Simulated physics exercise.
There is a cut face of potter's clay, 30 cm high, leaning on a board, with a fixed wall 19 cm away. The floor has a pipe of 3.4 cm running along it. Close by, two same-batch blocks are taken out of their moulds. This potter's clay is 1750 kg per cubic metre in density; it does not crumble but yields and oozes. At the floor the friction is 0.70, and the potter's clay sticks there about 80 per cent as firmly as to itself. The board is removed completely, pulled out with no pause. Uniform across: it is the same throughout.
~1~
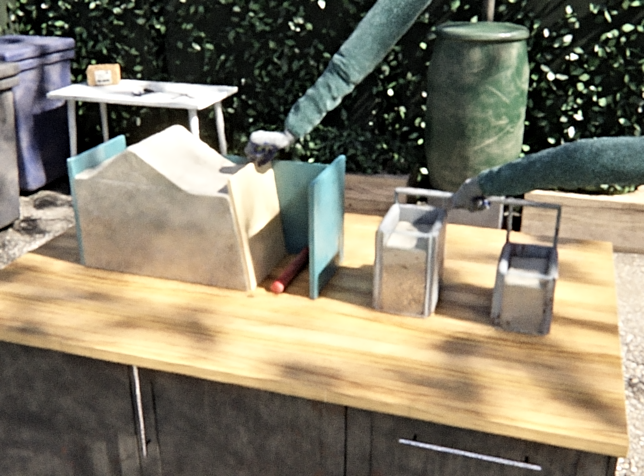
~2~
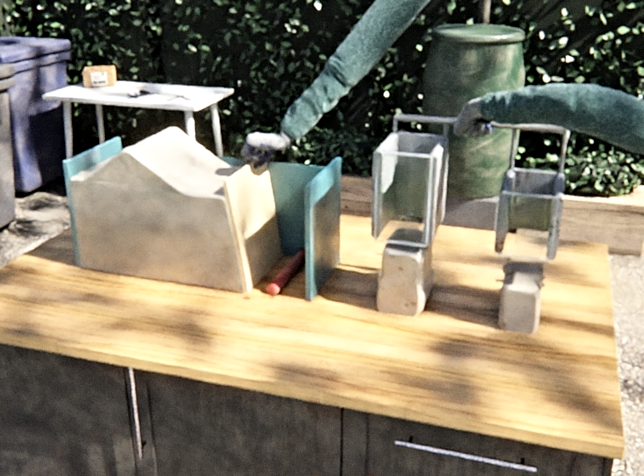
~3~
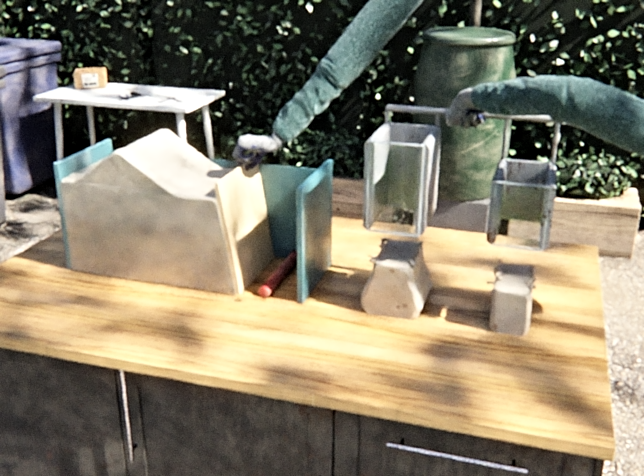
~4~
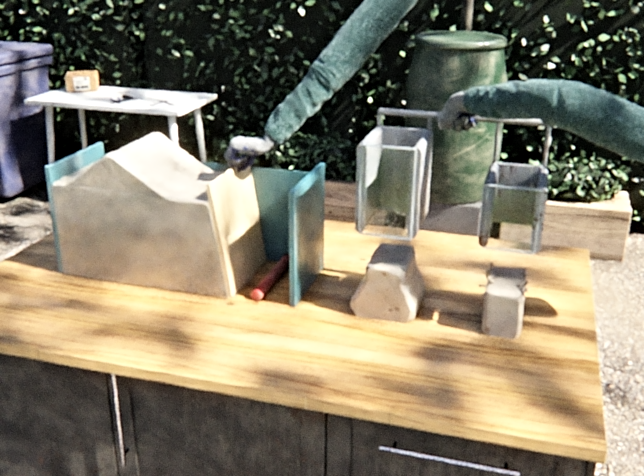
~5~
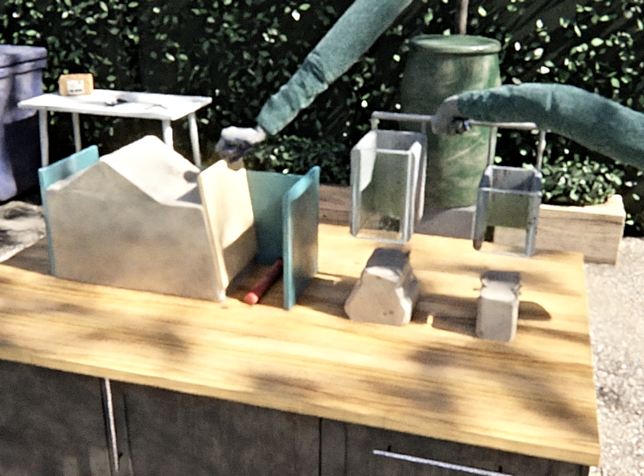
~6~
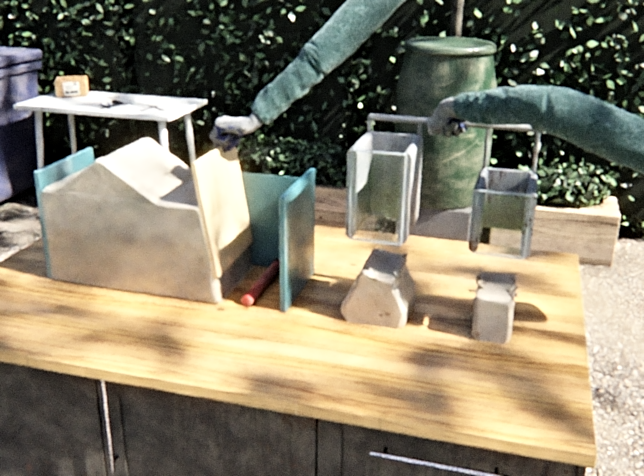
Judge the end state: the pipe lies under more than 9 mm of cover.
That is true.
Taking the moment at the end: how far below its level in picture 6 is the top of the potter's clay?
I'd put it at close to 7.0 cm.
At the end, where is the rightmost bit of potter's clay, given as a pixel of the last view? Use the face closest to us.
Near (248, 287), I'd say.
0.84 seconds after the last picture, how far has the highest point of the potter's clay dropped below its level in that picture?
By my estimate, near 2.0 cm.
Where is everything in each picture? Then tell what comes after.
Top of the board at (229, 194), not yet moved; highest point of the potter's clay at (134, 150); test blocks 21 cm, 14 cm high (left to right), in the first picture.
Top of the board at (225, 195), not yet moved; highest point of the potter's clay at (130, 151); test blocks 20 cm, 14 cm high (left to right), in the second picture.
Top of the board at (216, 197), not yet moved; highest point of the potter's clay at (121, 153); test blocks 17 cm, 14 cm high (left to right), in the third picture.
Top of the board at (208, 199), moved 5 mm; highest point of the potter's clay at (113, 156); test blocks 16 cm, 14 cm high (left to right), in the fourth picture.
Top of the board at (199, 189), moved 4.4 cm; highest point of the potter's clay at (107, 160); test blocks 16 cm, 14 cm high (left to right), in the fifth picture.
Top of the board at (193, 178), moved 8.4 cm; highest point of the potter's clay at (103, 162); test blocks 16 cm, 14 cm high (left to right), in the sixth picture.
Another 0.39 s on from the sixth picture, the face still stands and nothing lies on the pipe.
Another 0.84 s on from the sixth picture, the fallen stuff reaches 17 % of the way across and nothing lies on the pipe.
Another 1.29 s on from the sixth picture, the fallen stuff reaches 49 % of the way across and 5.0 cm lies on the pipe.
Another 1.75 s on from the sixth picture, the fallen stuff reaches 50 % of the way across and 5.3 cm lies on the pipe.
Another 1.79 s on from the sixth picture, at the end, the fallen stuff reaches 50 % of the way across and 5.3 cm lies on the pipe.
